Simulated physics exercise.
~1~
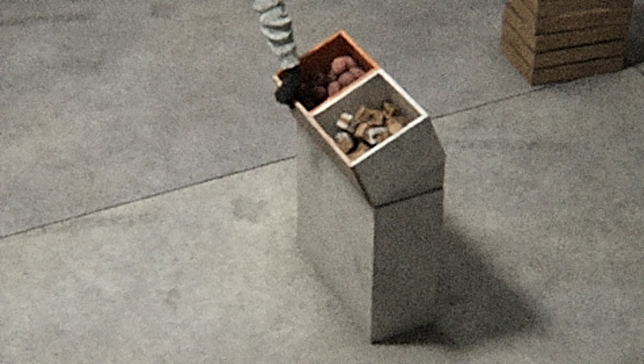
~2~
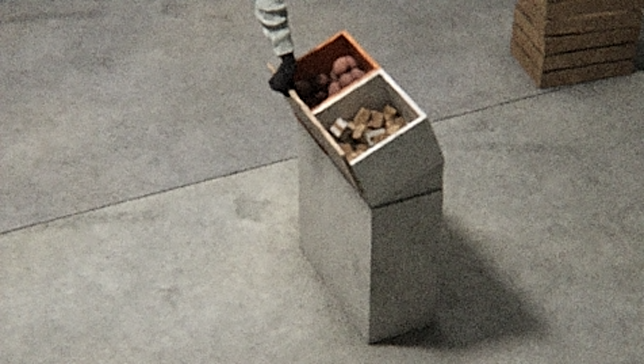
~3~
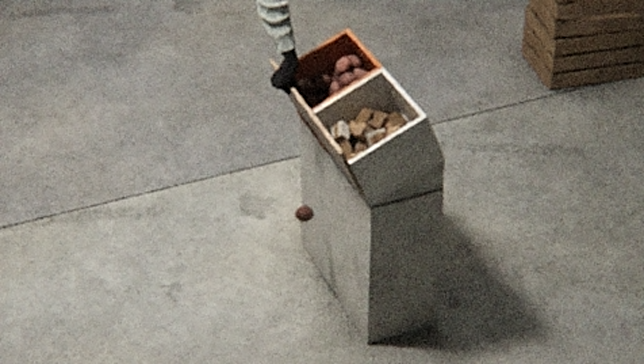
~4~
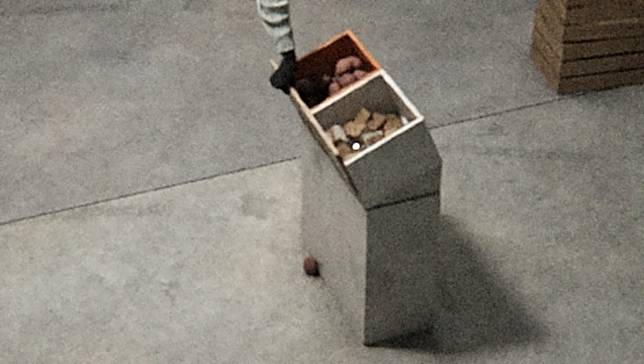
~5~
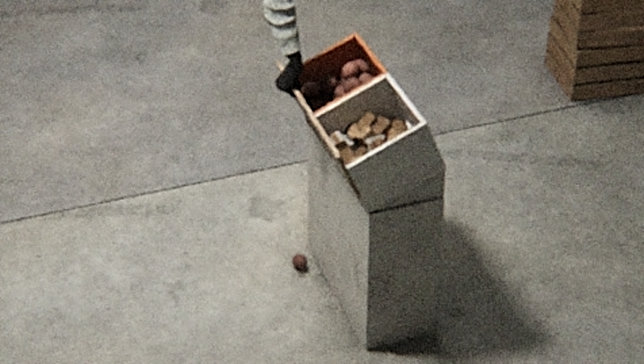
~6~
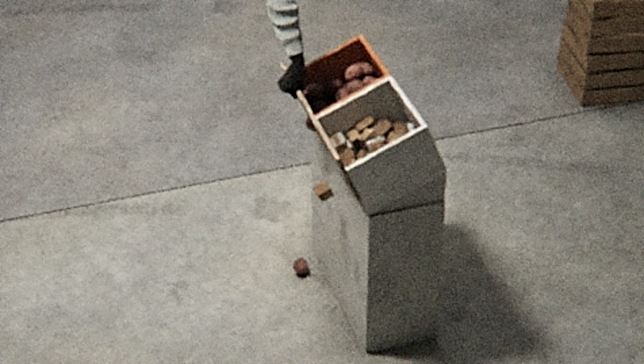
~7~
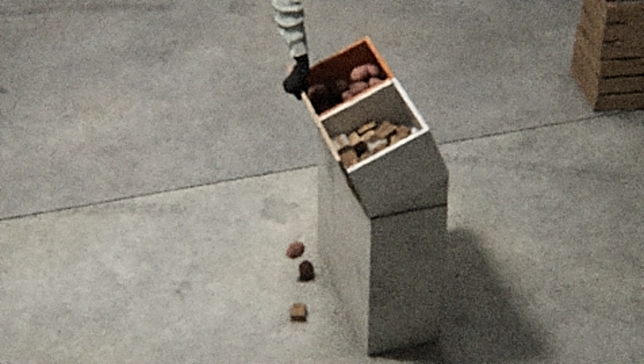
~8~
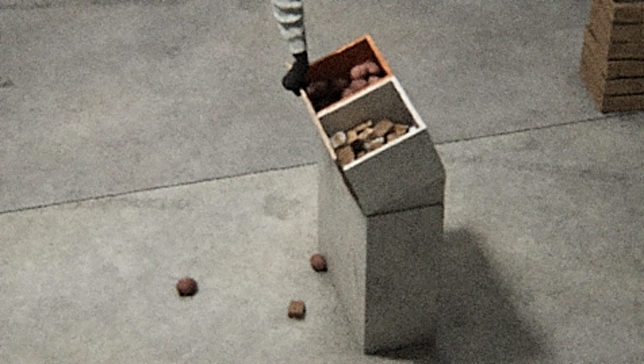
A gloved hand holds a sloping bin's side as a few pieces drop to the floor.
